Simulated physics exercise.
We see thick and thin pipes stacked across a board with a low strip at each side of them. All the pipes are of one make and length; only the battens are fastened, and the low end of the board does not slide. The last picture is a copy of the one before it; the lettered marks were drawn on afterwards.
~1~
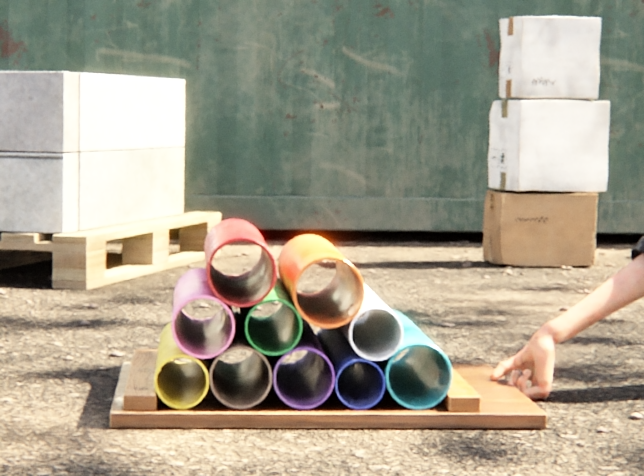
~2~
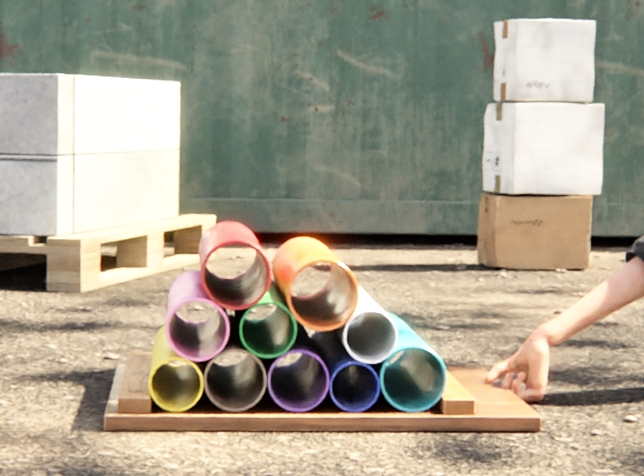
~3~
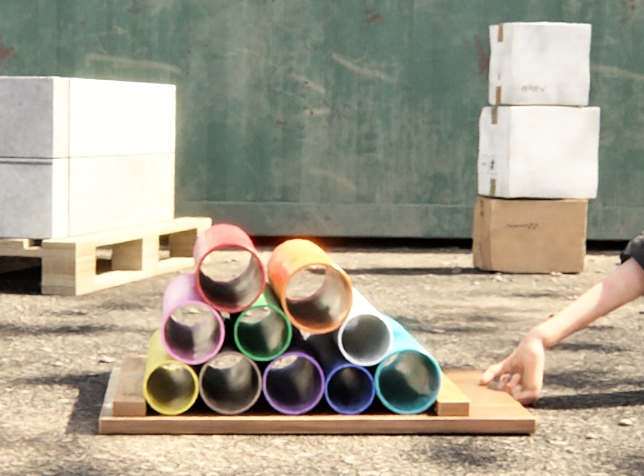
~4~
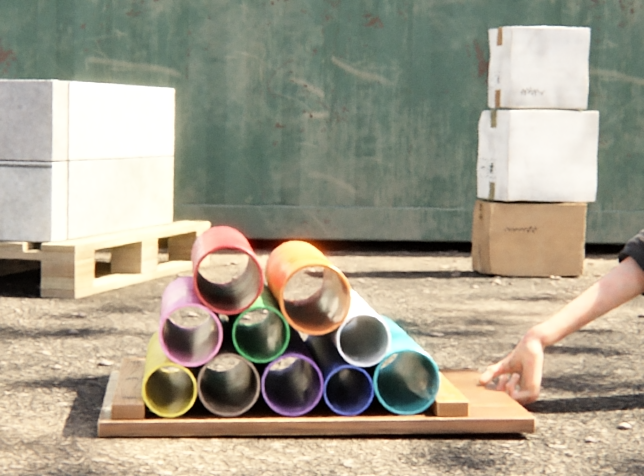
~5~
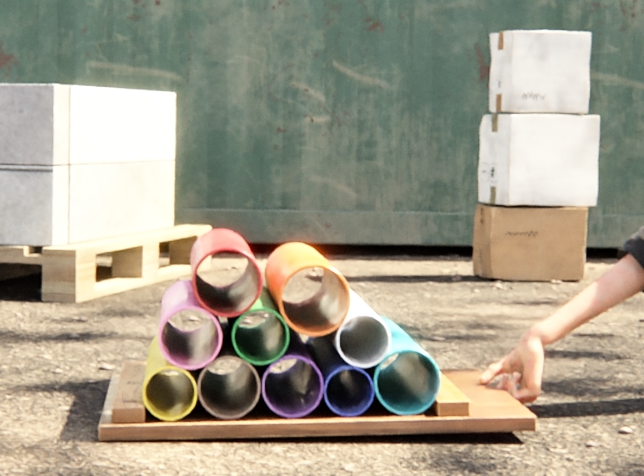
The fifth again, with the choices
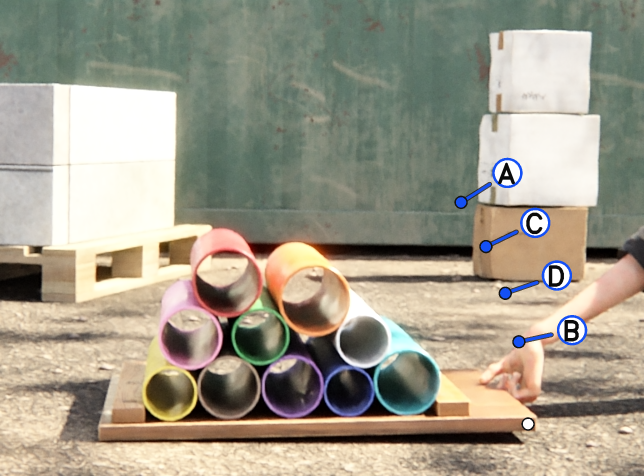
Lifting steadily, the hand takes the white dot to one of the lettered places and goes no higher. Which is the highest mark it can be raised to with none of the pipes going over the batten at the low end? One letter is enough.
The highest mark that will do is B.
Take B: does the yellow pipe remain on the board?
Yes.
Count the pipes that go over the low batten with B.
The count is none.
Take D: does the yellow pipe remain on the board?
Yes.
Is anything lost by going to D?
At D: Yes.
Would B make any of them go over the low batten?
No, at B.
On the marked copy, A at (461, 203); B at (519, 342); C at (486, 247); D at (505, 293); the white dot at (528, 424).
Taking B. A third of the way, board at 11°.
Two thirds of the way, board at 13°.
When it is over, board at 13°, none over the low batten.
As for the rest, A five over the low batten; C five over the low batten; D two over the low batten (pink, red).
